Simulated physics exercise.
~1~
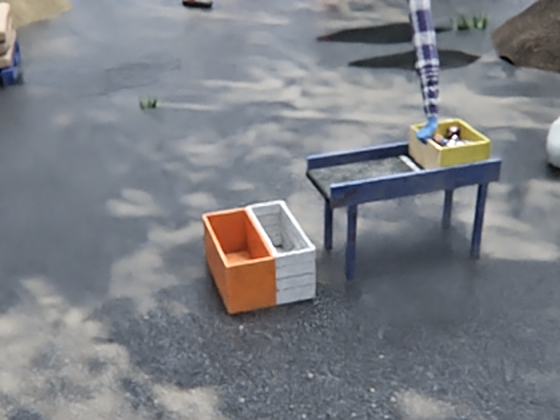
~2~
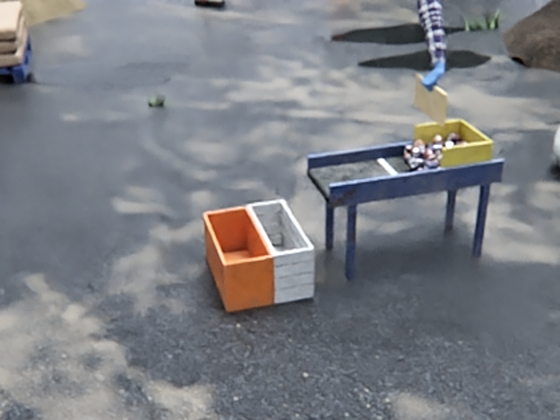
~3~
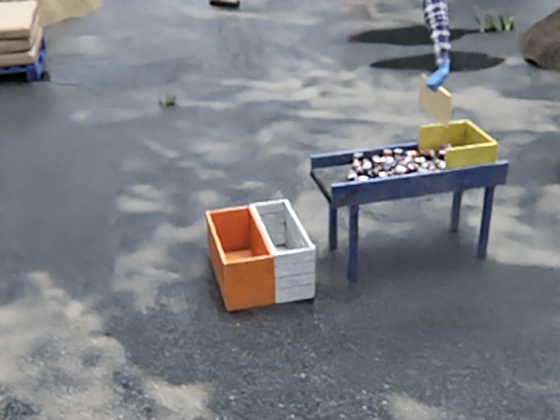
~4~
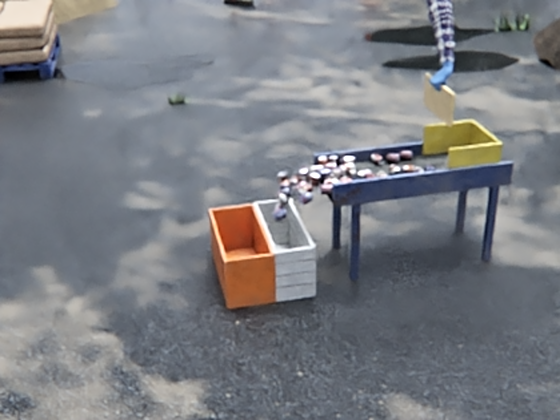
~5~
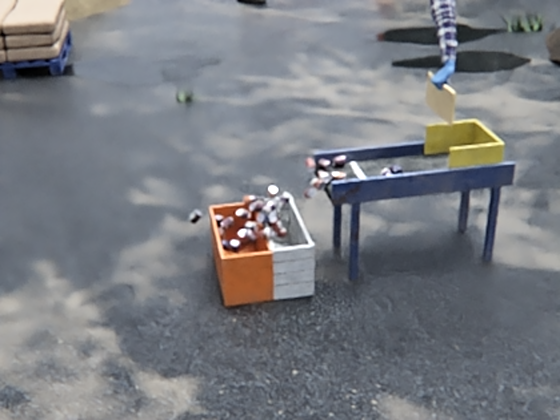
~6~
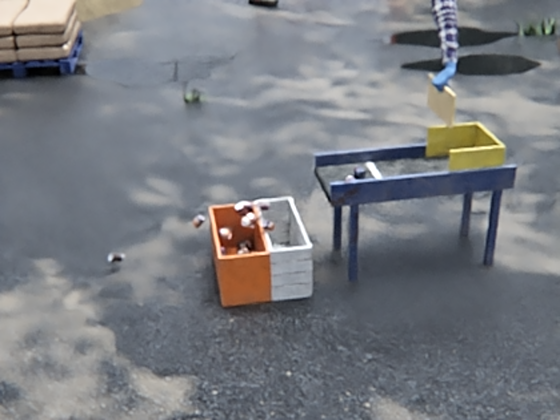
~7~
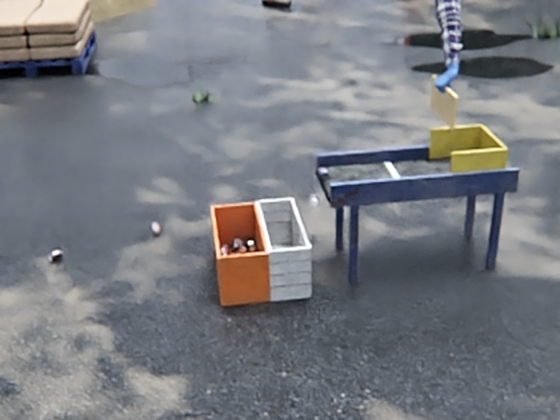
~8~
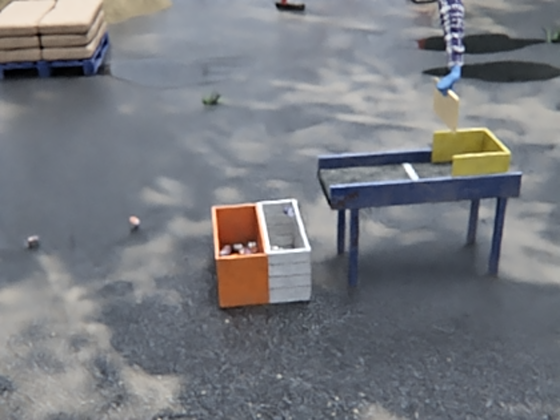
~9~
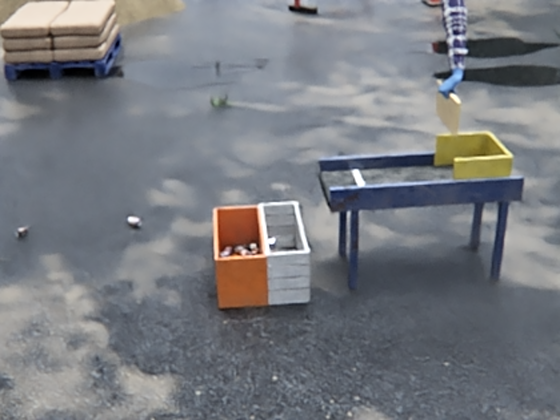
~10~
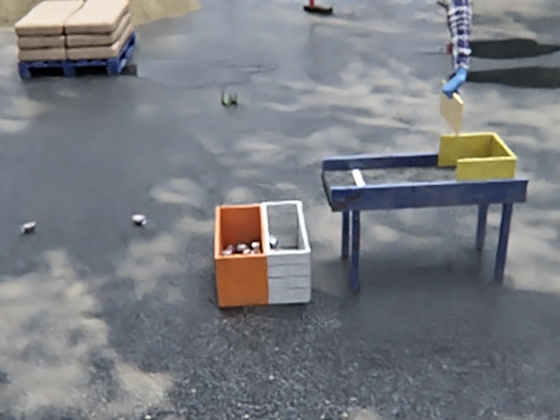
To begin with, a gloved hand in a checked sleeve holds a panel at a yellow pen of small cans on a blue conveyor table, with a white box and an orange tote below to the left. The hand lifts the panel, and the cans spread leftward along the belt. They spill off the end in a loose stream, tumbling into both containers, while a couple fly past the orange tote. The last few drop as the belt empties. Finally, most cans lie in the orange tote, fewer in the white box, and two on the ground to the left.
